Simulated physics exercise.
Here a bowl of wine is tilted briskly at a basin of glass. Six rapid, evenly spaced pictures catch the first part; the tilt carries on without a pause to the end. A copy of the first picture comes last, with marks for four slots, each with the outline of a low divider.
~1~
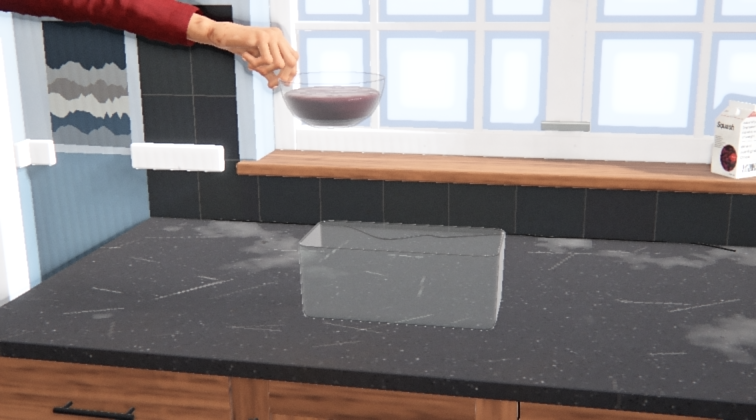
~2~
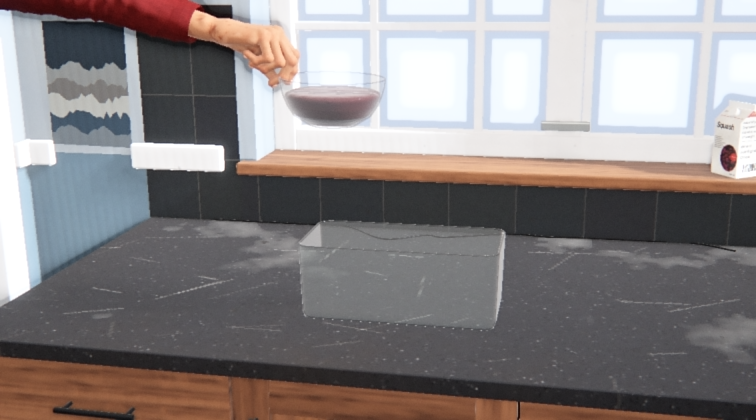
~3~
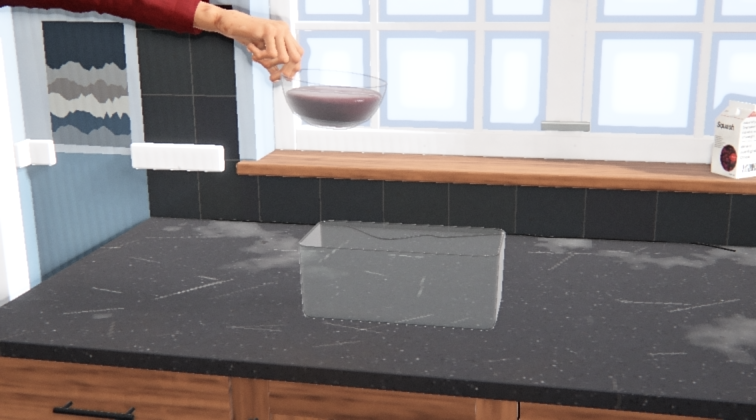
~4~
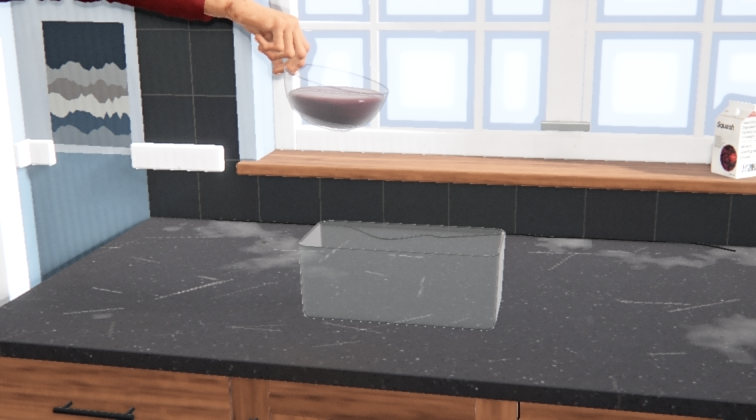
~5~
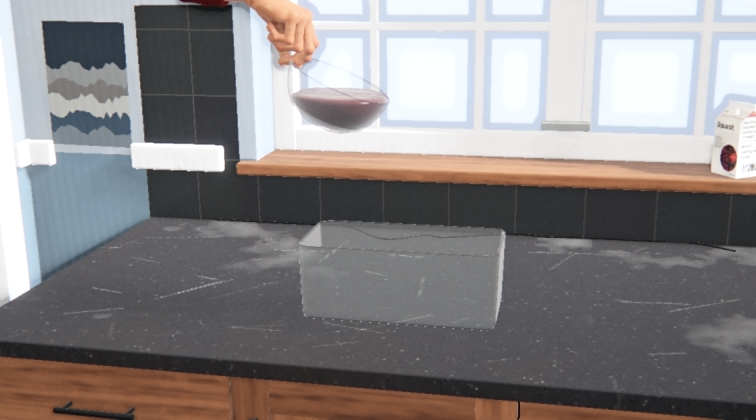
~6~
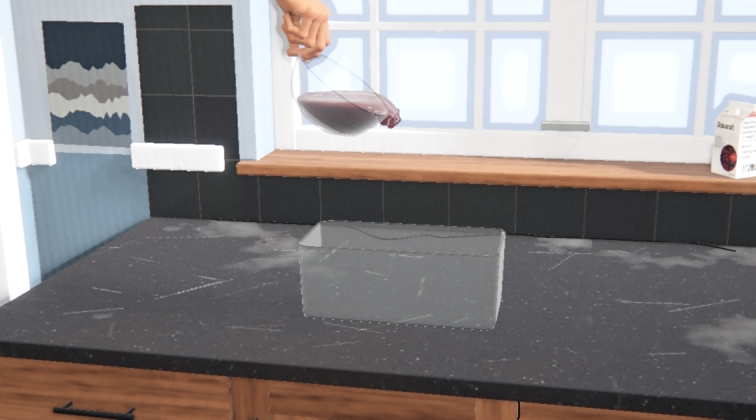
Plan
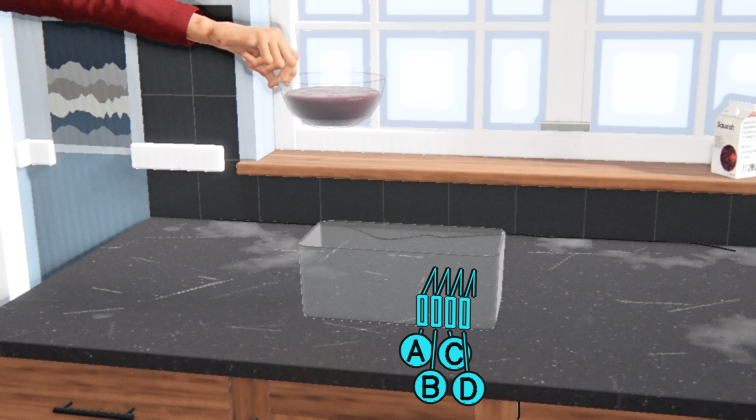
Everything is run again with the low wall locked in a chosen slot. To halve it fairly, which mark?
A beats the others.
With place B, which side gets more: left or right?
The left one.
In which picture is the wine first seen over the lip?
Picture 5.
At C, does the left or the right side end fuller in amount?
The left side.
On the marked copy, A at (421, 329); B at (435, 330); C at (449, 331); D at (463, 332).
Choosing A, about 49 % ends left of the wall and 49 % right of it.
Choosing B, about 75 % ends left of the wall and 22 % right of it; 3 % is lost outside.
Choosing C, about 93 % ends left of the wall and 5 % right of it.
Choosing D, about 90 % ends left of the wall and 7 % right of it.
